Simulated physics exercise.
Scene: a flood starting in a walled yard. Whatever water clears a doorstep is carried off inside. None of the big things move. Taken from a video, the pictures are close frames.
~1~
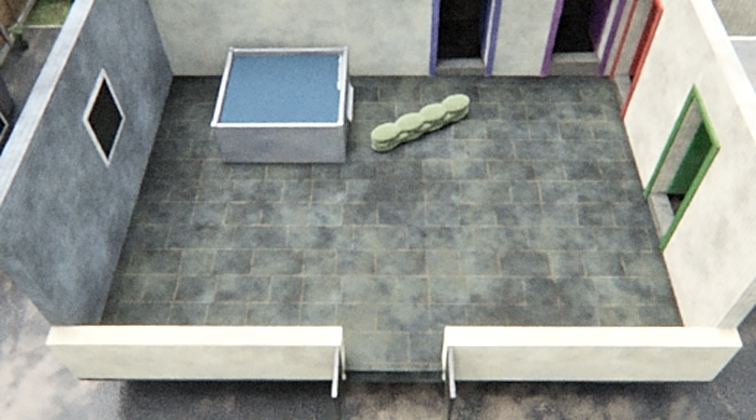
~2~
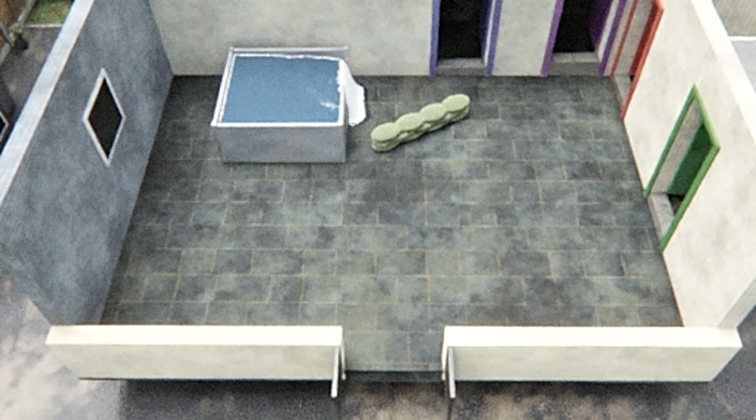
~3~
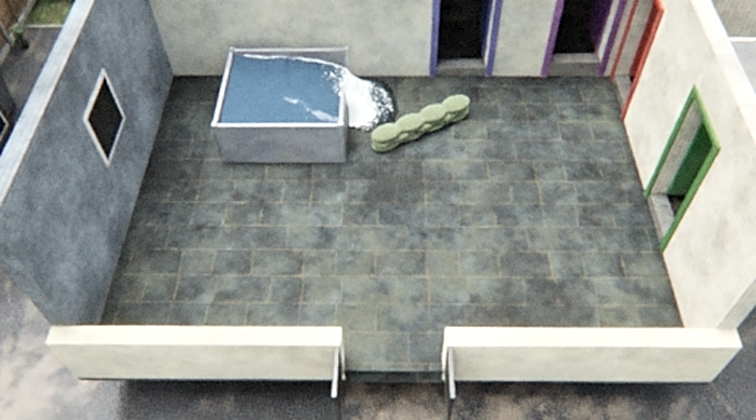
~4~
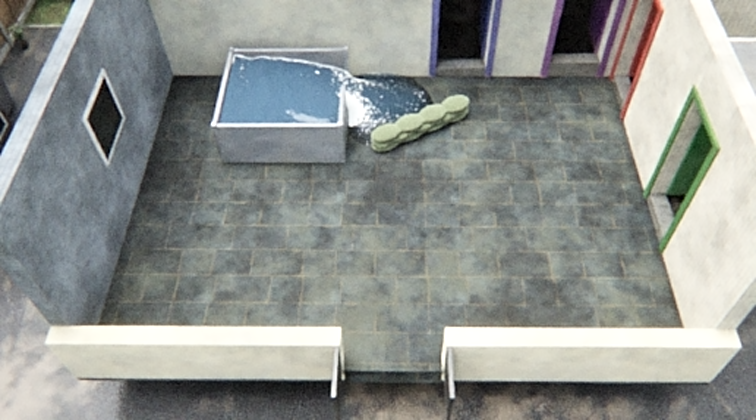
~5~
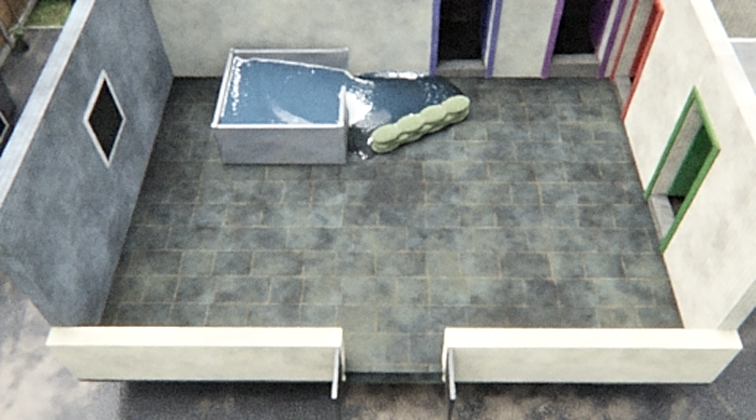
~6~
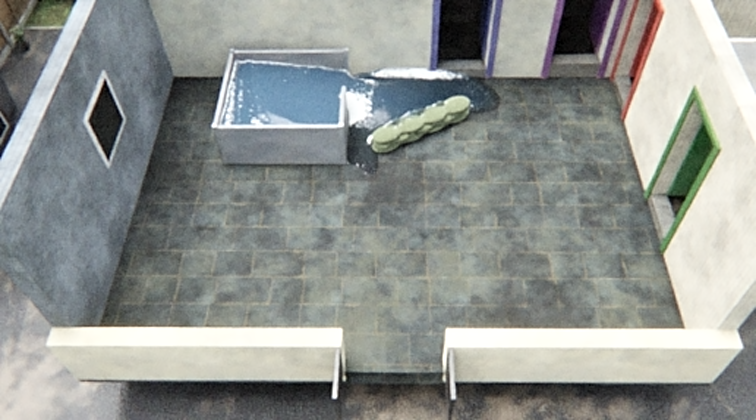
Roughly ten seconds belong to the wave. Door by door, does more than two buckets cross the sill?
At the end, the green door ends up within two buckets; the blue door ends up over two buckets; the red door ends up over two buckets; the purple door ends up within two buckets.
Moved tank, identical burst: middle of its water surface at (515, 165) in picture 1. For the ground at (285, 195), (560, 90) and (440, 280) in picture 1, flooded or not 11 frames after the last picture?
Spared, hit, spared.
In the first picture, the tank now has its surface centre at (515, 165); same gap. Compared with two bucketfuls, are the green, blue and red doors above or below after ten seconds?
Result: Green door tops the limit, blue door misses it, red door tops the limit.
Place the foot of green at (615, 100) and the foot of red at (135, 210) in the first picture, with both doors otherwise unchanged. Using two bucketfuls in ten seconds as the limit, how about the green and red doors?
My reading: The green door exceeds the limit, the red door stays within the limit.
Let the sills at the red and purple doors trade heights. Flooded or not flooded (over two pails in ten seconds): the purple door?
Purple exceeds the limit.
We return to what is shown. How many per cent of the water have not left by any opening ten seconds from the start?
Roughly 80 per cent.
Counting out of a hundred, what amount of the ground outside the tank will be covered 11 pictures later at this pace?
I'd say 20 per cent.
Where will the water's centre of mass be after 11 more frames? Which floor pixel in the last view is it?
My reading is close to (370, 114).
A moment on, water covers 10 % of the floor; the green door not reached, the blue door wet at the sill, nothing in, the red door wet at the sill, nothing in, the purple door wet at the sill, nothing in.
Next, water covers 20 % of the floor; the green door not reached, the blue door under two buckets in, the red door far over two buckets in, the purple door wet at the sill, nothing in.
Then, water covers 30 % of the floor; the green door wet at the sill, nothing in, the blue door over two buckets in, the red door far over two buckets in, the purple door wet at the sill, nothing in.
Later, water covers 45 % of the floor; the green door wet at the sill, nothing in, the blue door over two buckets in, the red door far over two buckets in, the purple door wet at the sill, nothing in.
In the end, water covers 75 % of the floor; the green door wet at the sill, nothing in, the blue door over two buckets in, the red door far over two buckets in, the purple door wet at the sill, nothing in.
